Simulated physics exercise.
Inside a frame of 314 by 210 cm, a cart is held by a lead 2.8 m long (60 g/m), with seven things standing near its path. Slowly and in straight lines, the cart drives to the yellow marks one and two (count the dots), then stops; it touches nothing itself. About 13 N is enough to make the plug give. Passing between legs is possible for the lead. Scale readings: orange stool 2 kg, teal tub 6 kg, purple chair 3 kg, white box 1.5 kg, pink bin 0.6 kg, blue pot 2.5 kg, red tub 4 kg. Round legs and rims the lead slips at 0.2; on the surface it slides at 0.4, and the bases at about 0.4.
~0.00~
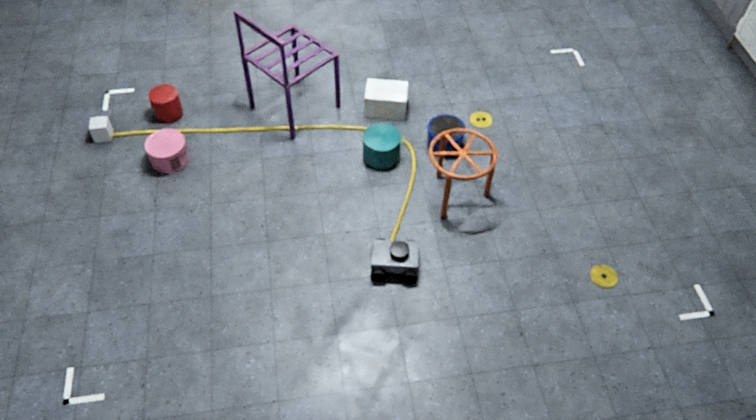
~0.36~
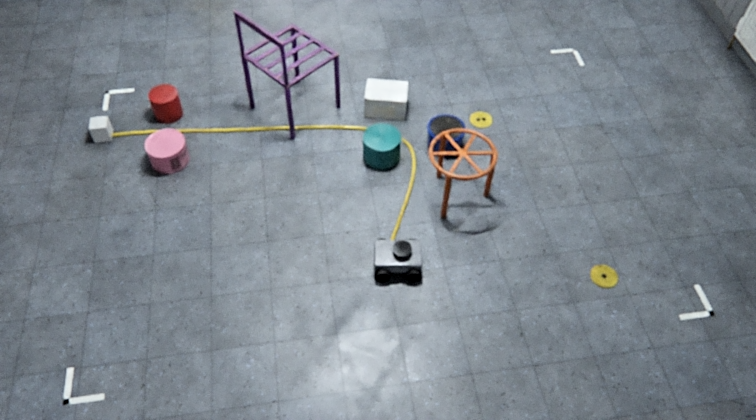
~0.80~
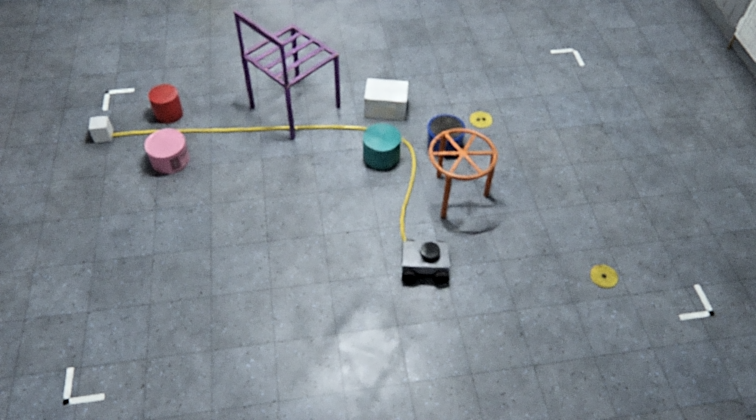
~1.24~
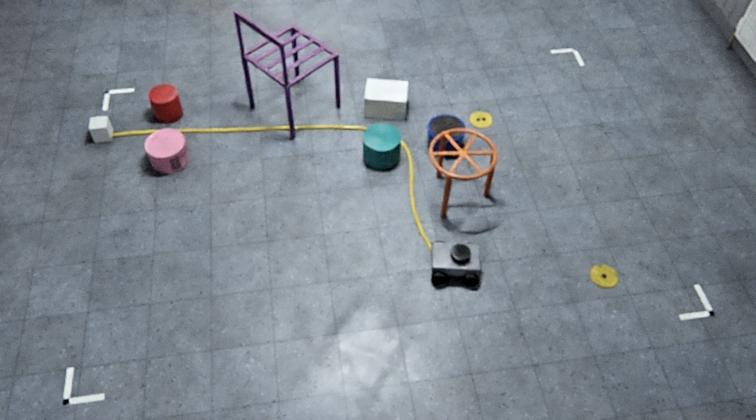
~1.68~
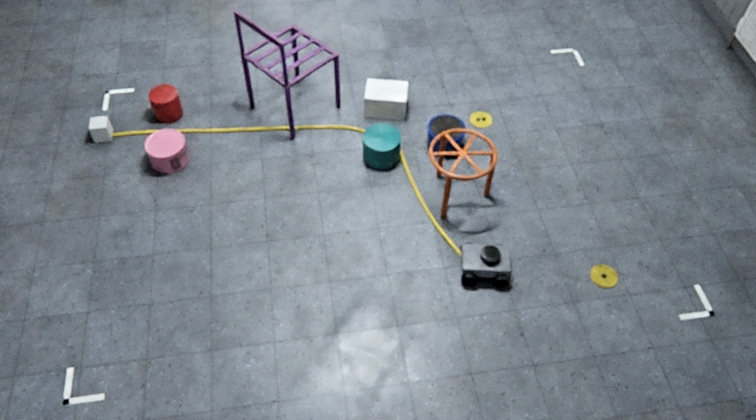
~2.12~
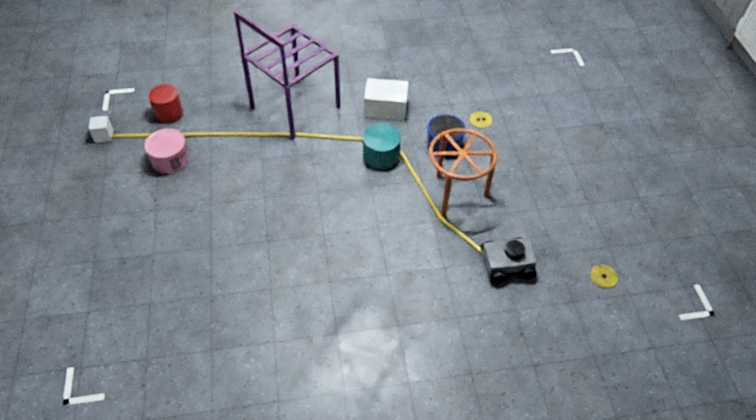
A small black and gray cart slides right across the floor, pulling its yellow lead straighter.
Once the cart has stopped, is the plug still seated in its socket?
No, it has been dragged loose.
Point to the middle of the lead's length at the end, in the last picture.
Halfway point, last view: Approx. (423, 164).
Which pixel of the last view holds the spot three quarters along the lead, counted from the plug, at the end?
Near (478, 201).
By 3.4 s, cart at (593, 274), plug out; nothing else has moved.
By 4.8 s, cart at (559, 218), plug out; nothing else has moved.
By 6.1 s, cart at (514, 160), plug out; nothing else has moved.
By 7.4 s, cart at (481, 119), plug out; nothing else has moved.
By 7.8 s, cart at (481, 119), plug out; nothing else has moved.
